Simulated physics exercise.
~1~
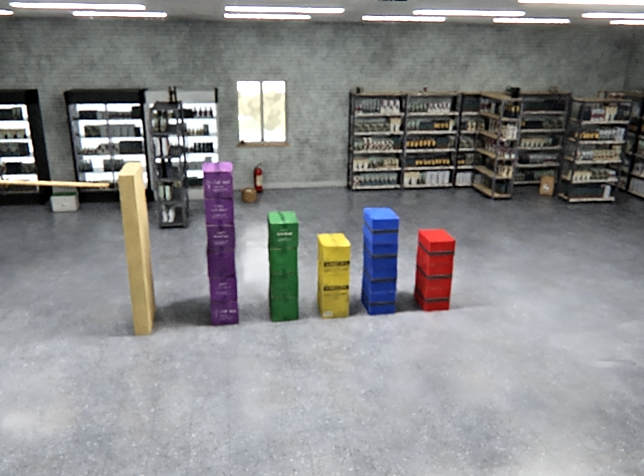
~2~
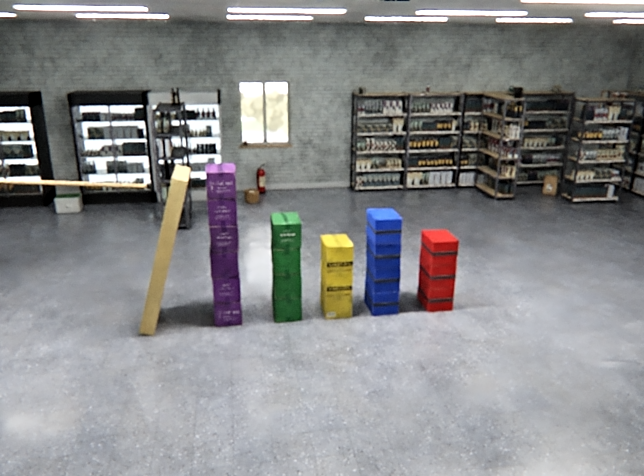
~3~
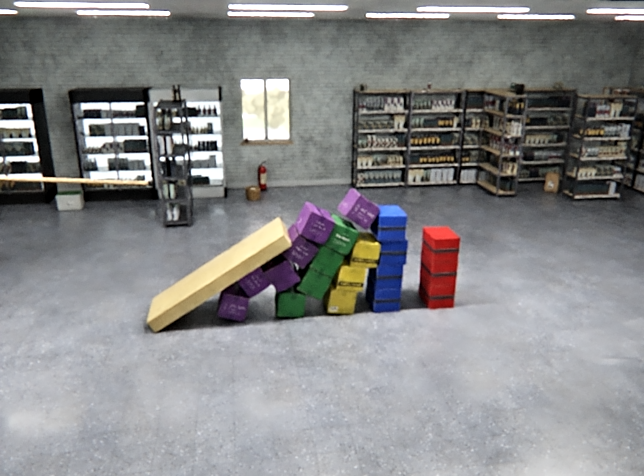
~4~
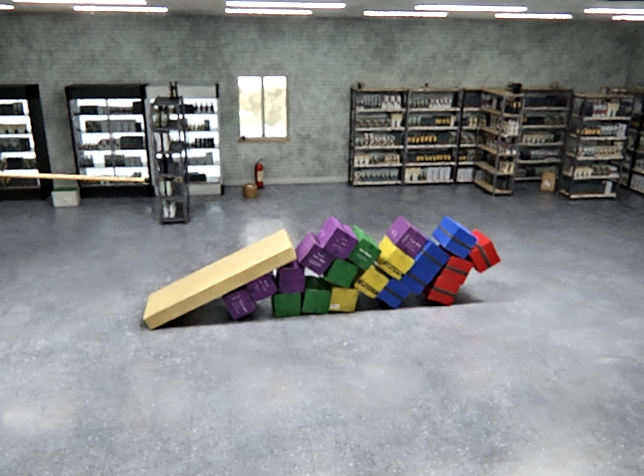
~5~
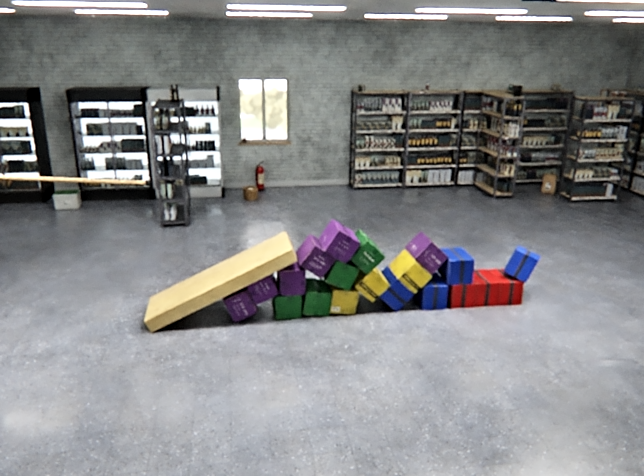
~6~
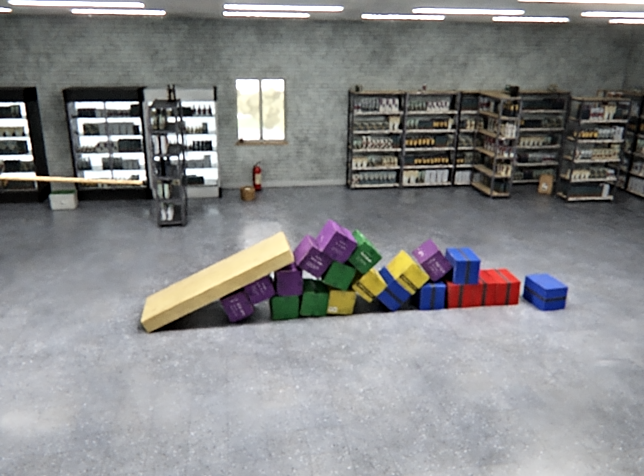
A wooden board tips right into a row of coloured carton stacks, toppling them into a heap.
